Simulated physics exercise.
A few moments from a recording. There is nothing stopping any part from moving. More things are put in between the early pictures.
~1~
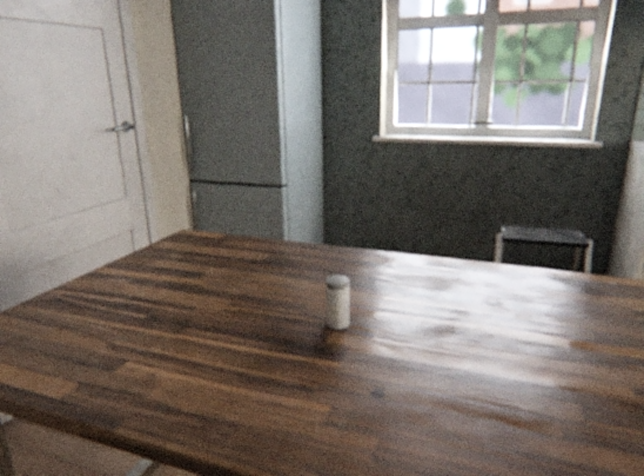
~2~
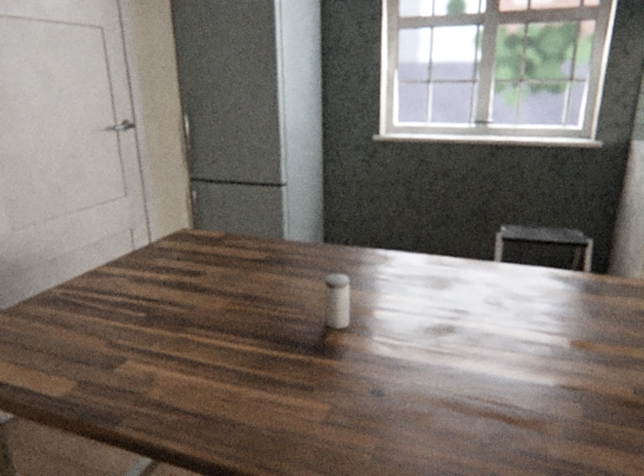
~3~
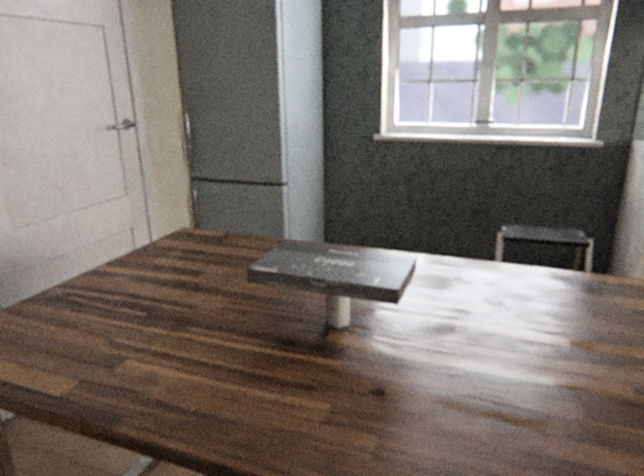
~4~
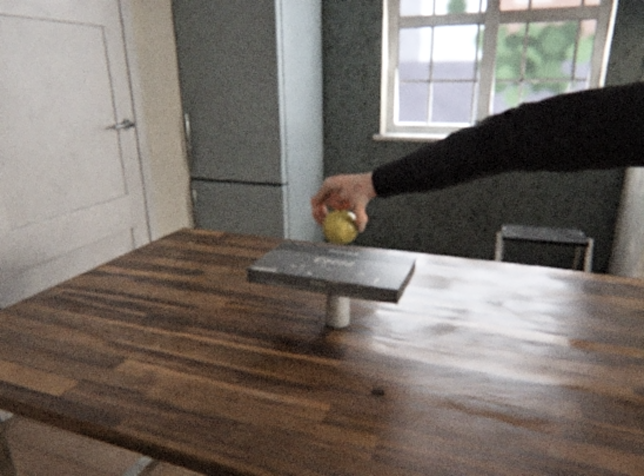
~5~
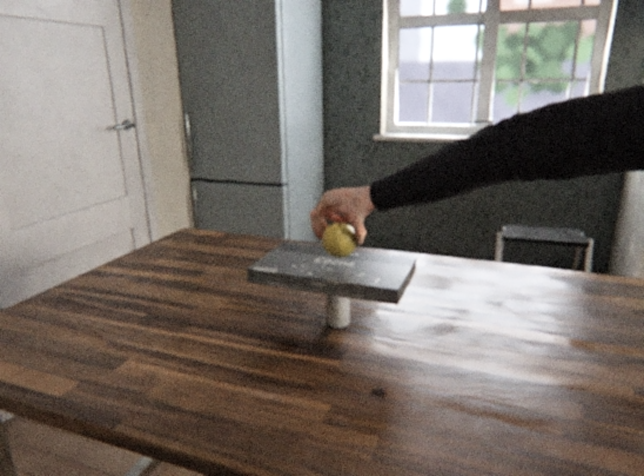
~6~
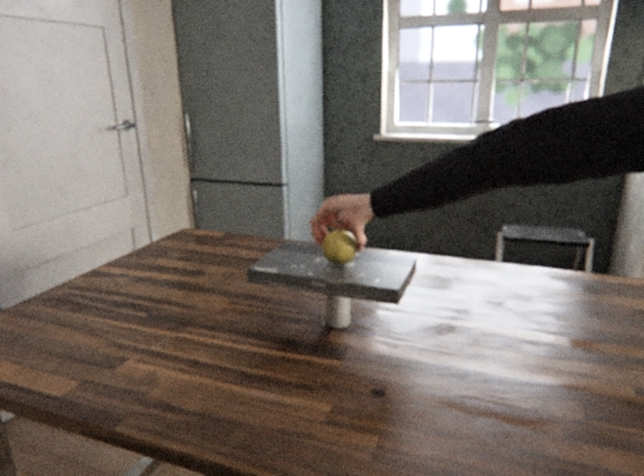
A hand in a black sleeve reaches in from the right and lowers a yellow apple onto a dark, flat box that has appeared on top of a small white shaker. The shaker stands near the middle of a brown wooden table, seen from slightly above in a room with a white door, grey cabinet and bright window. The fingers still hold the apple, and the camera stays still.
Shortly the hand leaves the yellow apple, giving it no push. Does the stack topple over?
No - I expect the stack to stay settled.
Then, 0.20 s on from there, no change.
Then, 0.60 s on from there, yellow apple resting near (339, 247).
In the end, all 3 unmoved. At the end, from the last picture's camera, yellow apple near (339, 247). The stack keeps its balance.
